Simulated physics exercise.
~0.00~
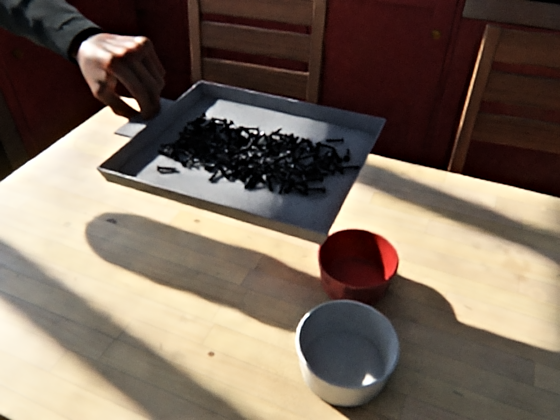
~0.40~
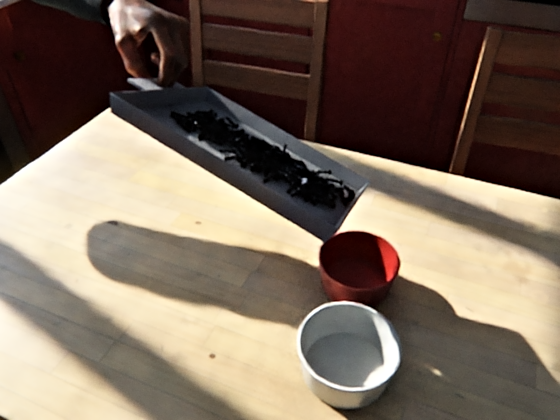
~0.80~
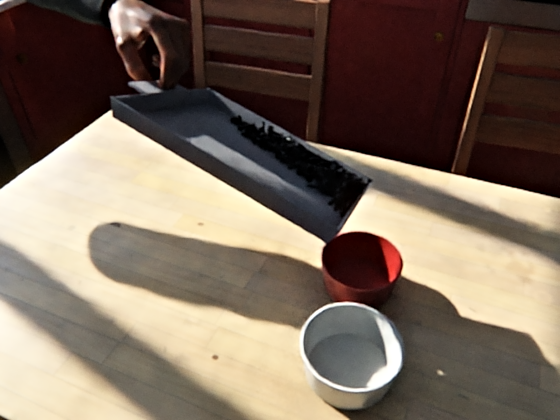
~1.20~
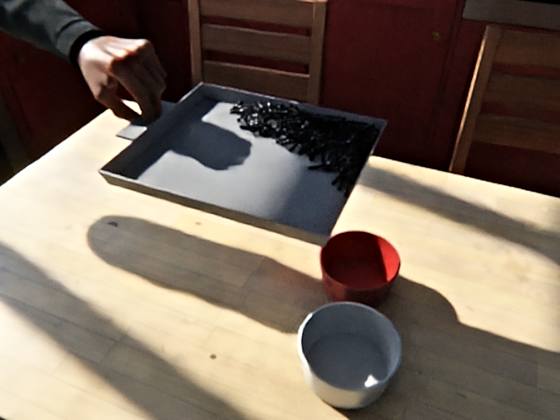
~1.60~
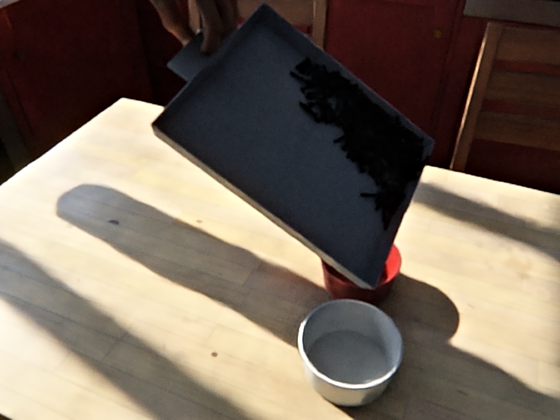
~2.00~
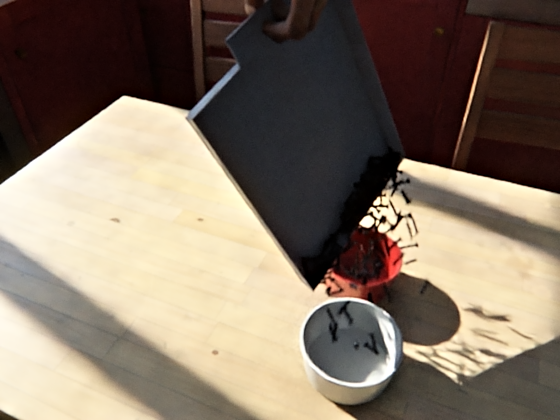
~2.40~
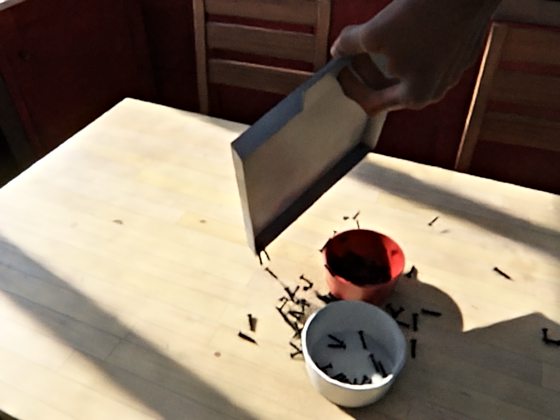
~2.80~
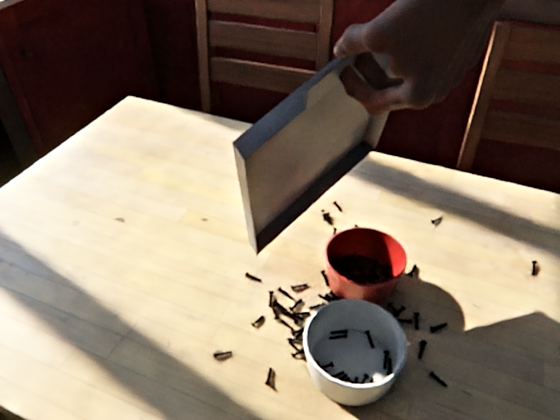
A tray of black screws, held by a hand above a red dish and a white dish, tilted right, levelled, then tipped steeply and emptied, leaving many screws in the red dish, some in the white one and many scattered across the table.
